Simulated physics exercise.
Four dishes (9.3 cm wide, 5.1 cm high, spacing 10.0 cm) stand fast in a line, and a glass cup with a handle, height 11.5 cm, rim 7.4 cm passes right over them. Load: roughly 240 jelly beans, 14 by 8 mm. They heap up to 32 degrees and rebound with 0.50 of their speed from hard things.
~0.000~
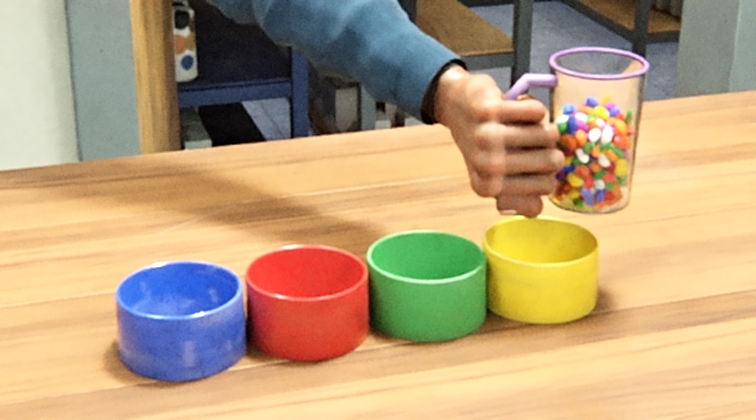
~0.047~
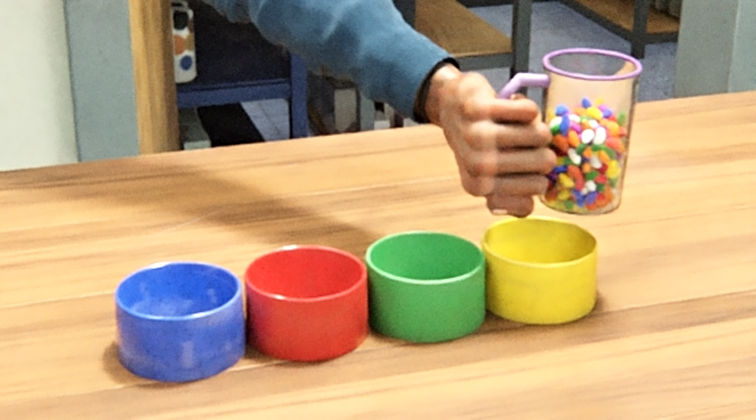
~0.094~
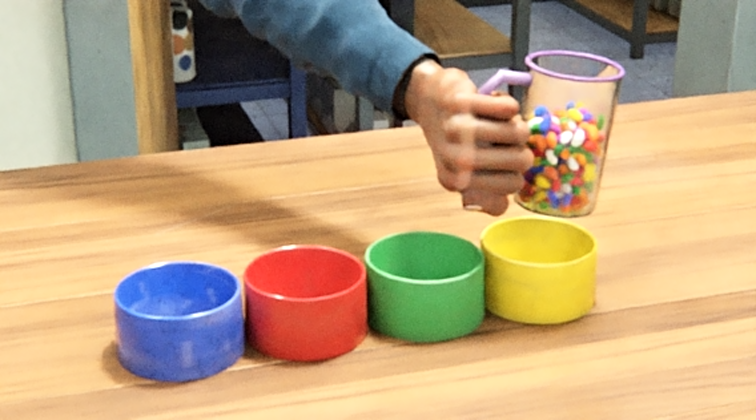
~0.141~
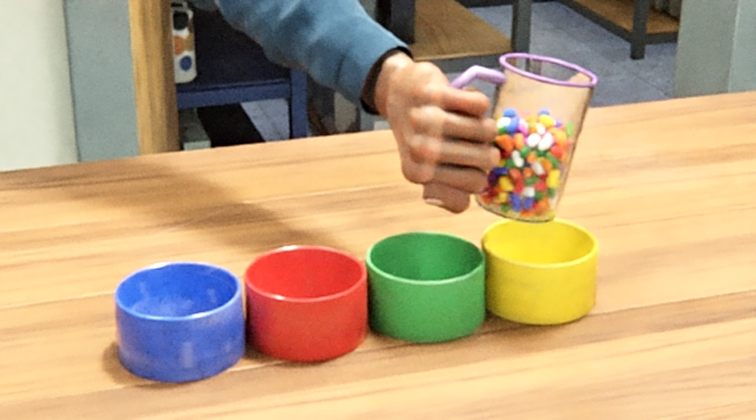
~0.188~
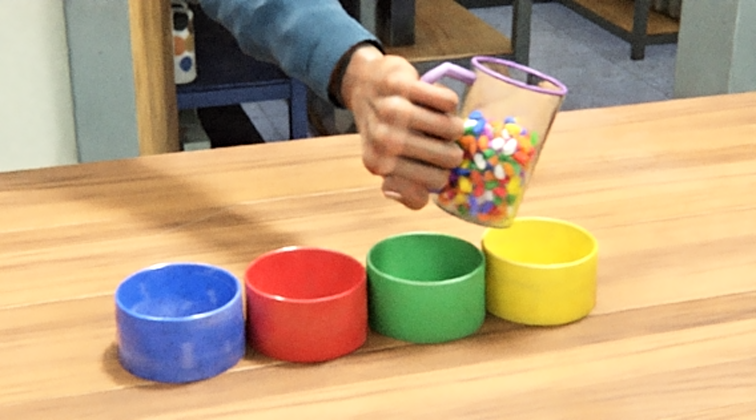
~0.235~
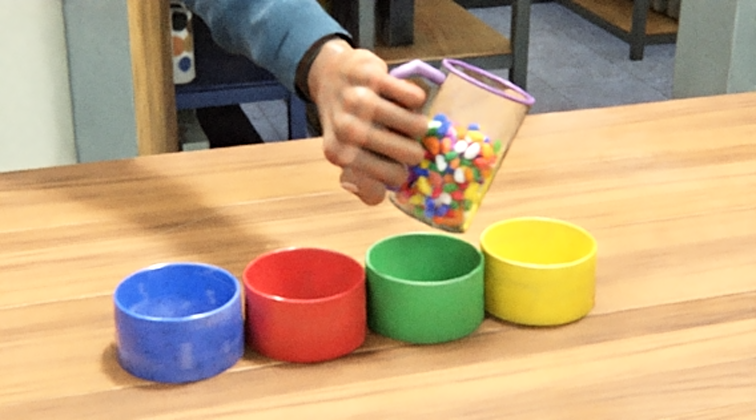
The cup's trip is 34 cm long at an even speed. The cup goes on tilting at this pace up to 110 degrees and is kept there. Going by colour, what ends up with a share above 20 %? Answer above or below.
Red: Above, blue: Below, green: Below, yellow: Below, counter: Below.
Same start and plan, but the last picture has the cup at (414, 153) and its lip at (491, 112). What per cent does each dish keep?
Red 100; blue 0; green 0; yellow 0.
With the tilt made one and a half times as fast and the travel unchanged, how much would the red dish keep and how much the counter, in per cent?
In that case red 100; counter 0.
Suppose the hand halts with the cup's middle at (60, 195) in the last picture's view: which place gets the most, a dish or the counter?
Most goes to: Blue.
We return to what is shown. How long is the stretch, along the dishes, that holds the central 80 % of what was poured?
Some 5 cm.
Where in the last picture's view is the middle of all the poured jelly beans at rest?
Near (294, 304).
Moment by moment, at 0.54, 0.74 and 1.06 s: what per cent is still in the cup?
About 100, 100, 70.
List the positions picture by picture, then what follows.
In the first frame, cup at (593, 132), tilt 0 degrees, lip at (641, 60), moved 0.0 cm; middle of the pieces at (594, 154); yellow dish at (540, 240); green dish at (427, 256); red dish at (306, 272); blue dish at (179, 289).
In the second frame, cup at (586, 133), tilt 1 degrees, lip at (634, 62), moved 0.6 cm; middle of the pieces at (586, 156).
In the third frame, cup at (564, 135), tilt 5 degrees, lip at (617, 66), moved 2.4 cm; middle of the pieces at (563, 158).
In the fourth frame, cup at (531, 140), tilt 11 degrees, lip at (590, 75), moved 5.3 cm; middle of the pieces at (528, 163).
In the fifth frame, cup at (495, 144), tilt 18 degrees, lip at (560, 86), moved 8.4 cm; middle of the pieces at (490, 168).
In the sixth frame, cup at (458, 149), tilt 24 degrees, lip at (528, 97), moved 11.5 cm; middle of the pieces at (449, 172); yellow dish at (538, 242); green dish at (424, 258); red dish at (304, 274); blue dish at (177, 291). The cup turns about 140 degrees a second and travels 66 cm a second.
Then, at 0.54 s, tilt 67 degrees; cup holds 100 %.
After 0.74 s, tilt 95 degrees; cup holds 100 %.
After 1.06 s, tilt 110 degrees; cup holds 70 %, red 30 %.
In the end, at 2.8 s, red 95 %, blue 0 %, green 0 %, yellow 0 %, counter 5 %.
